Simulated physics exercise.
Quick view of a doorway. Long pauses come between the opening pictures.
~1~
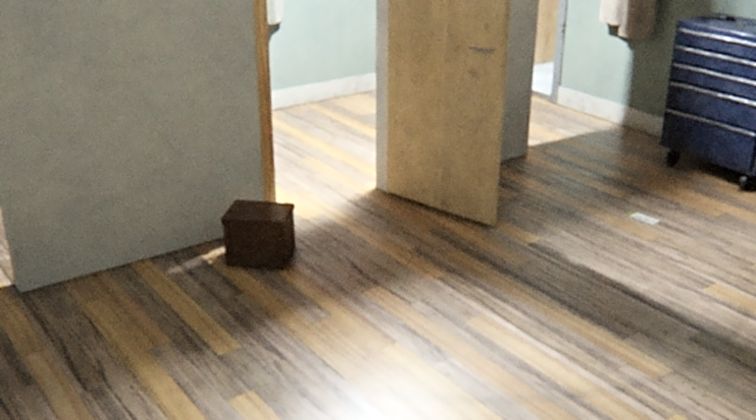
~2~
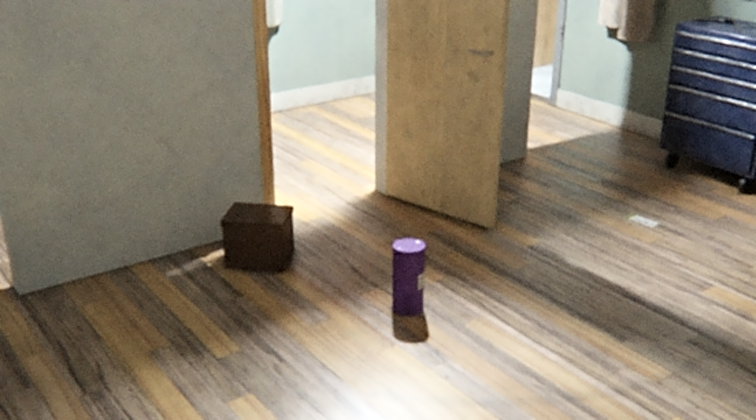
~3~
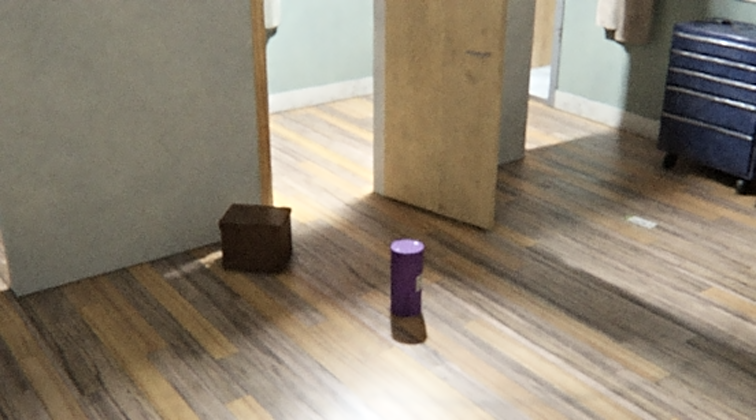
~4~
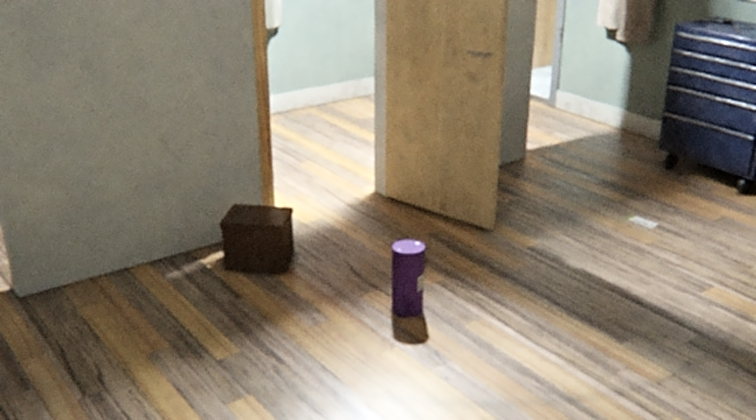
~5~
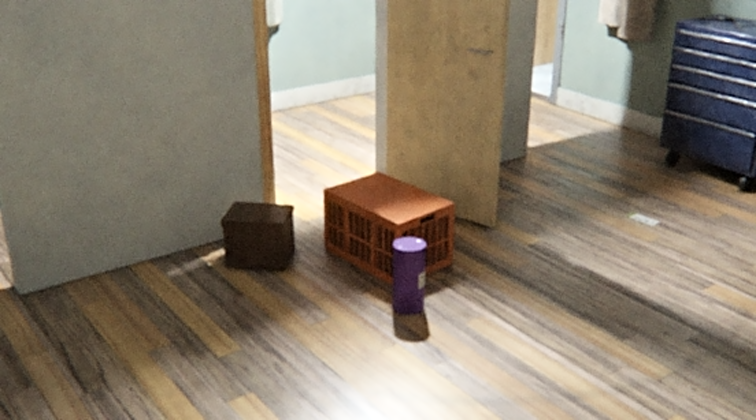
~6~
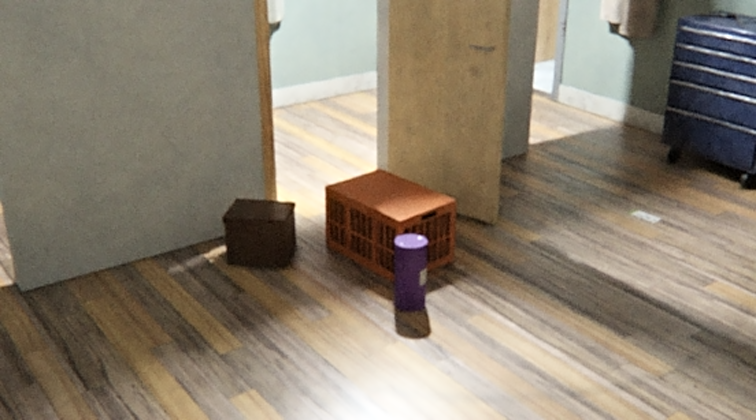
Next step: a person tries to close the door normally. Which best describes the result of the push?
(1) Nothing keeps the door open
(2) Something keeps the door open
Answer: 2.
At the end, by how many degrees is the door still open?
Some 65°.
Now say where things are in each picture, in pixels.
Door wide open and still; brown tote (260, 234), in the first picture.
Door wide open and still; brown tote (259, 237); purple canister (408, 277), in the second picture.
Door wide open and still; brown tote (257, 238); purple canister (406, 278), in the third picture.
Door wide open and still; brown tote (259, 238); purple canister (408, 278), in the fourth picture.
Door wide open and still; brown tote (260, 236); purple canister (409, 276), in the fifth picture.
Door wide open and still; orange chest (389, 224); brown tote (261, 233), in the sixth picture.
Then, 0.50 s after the last picture, door 86° open.
Then, 0.70 s after the last picture, door 71° open.
At rest, door 67° open; all 3 in place. Seen from the same camera at the end, orange chest near (387, 224).
